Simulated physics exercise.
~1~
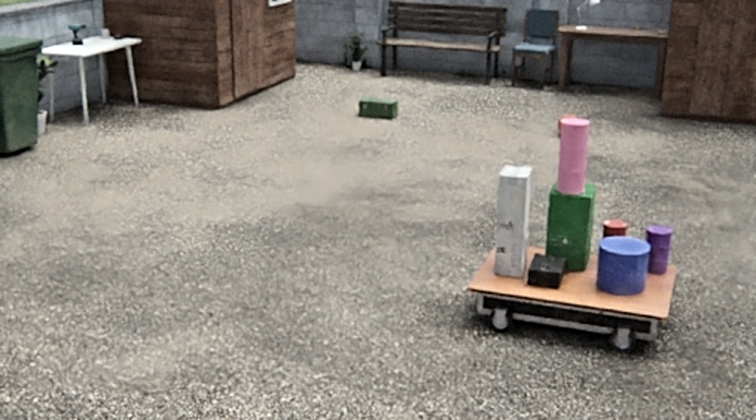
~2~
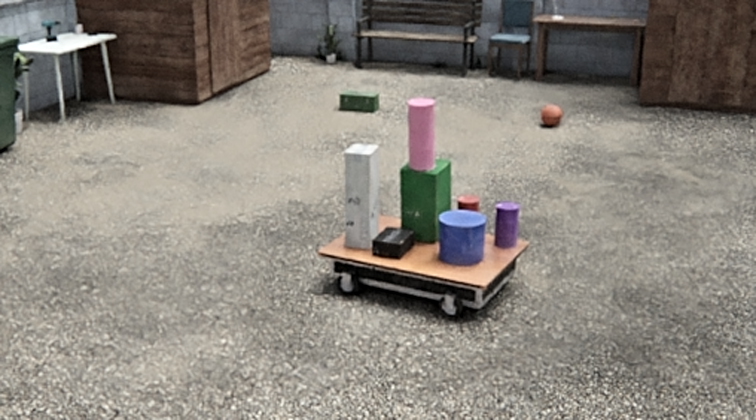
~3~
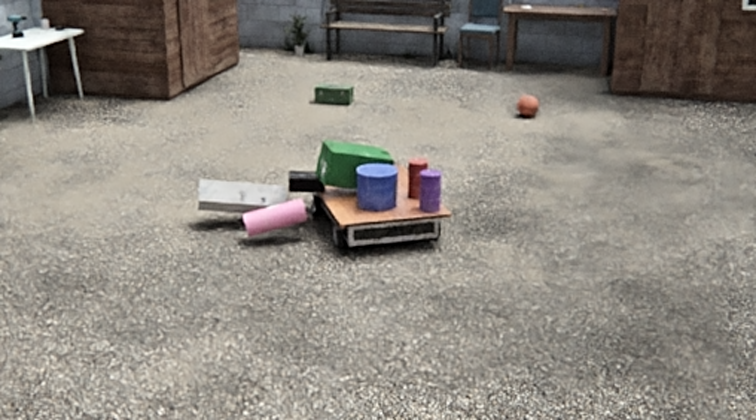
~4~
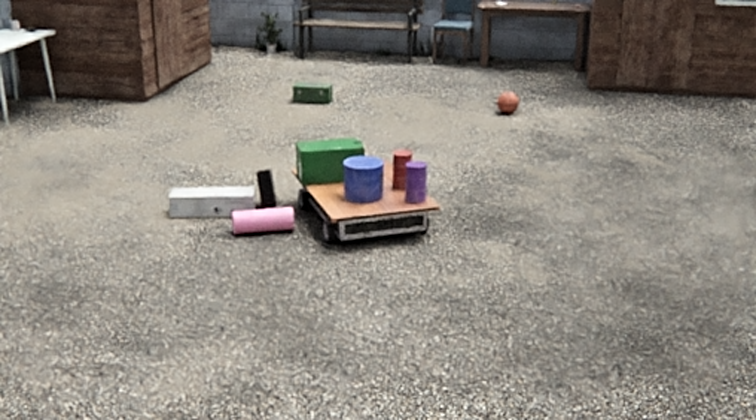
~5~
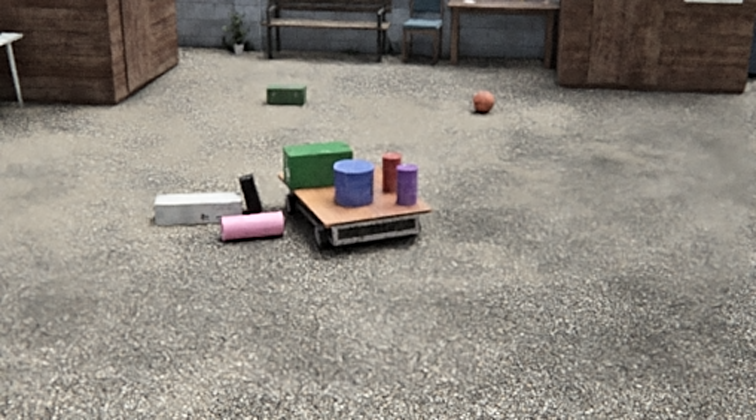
A flat wooden cart on small wheels rolls leftward and away across a gravel yard, seen from slightly above, with sheds, a bench and tables behind. It carries an upright white box, a pink canister standing on a green box, a black parcel, a blue pail, and red and purple canisters. As the cart turns, the white box and pink canister topple off its left side, the black parcel goes over the edge, and the green box tips onto its side. The cart stops with the green box lying aboard beside the upright pail and two canisters, while the fallen things rest on the gravel.
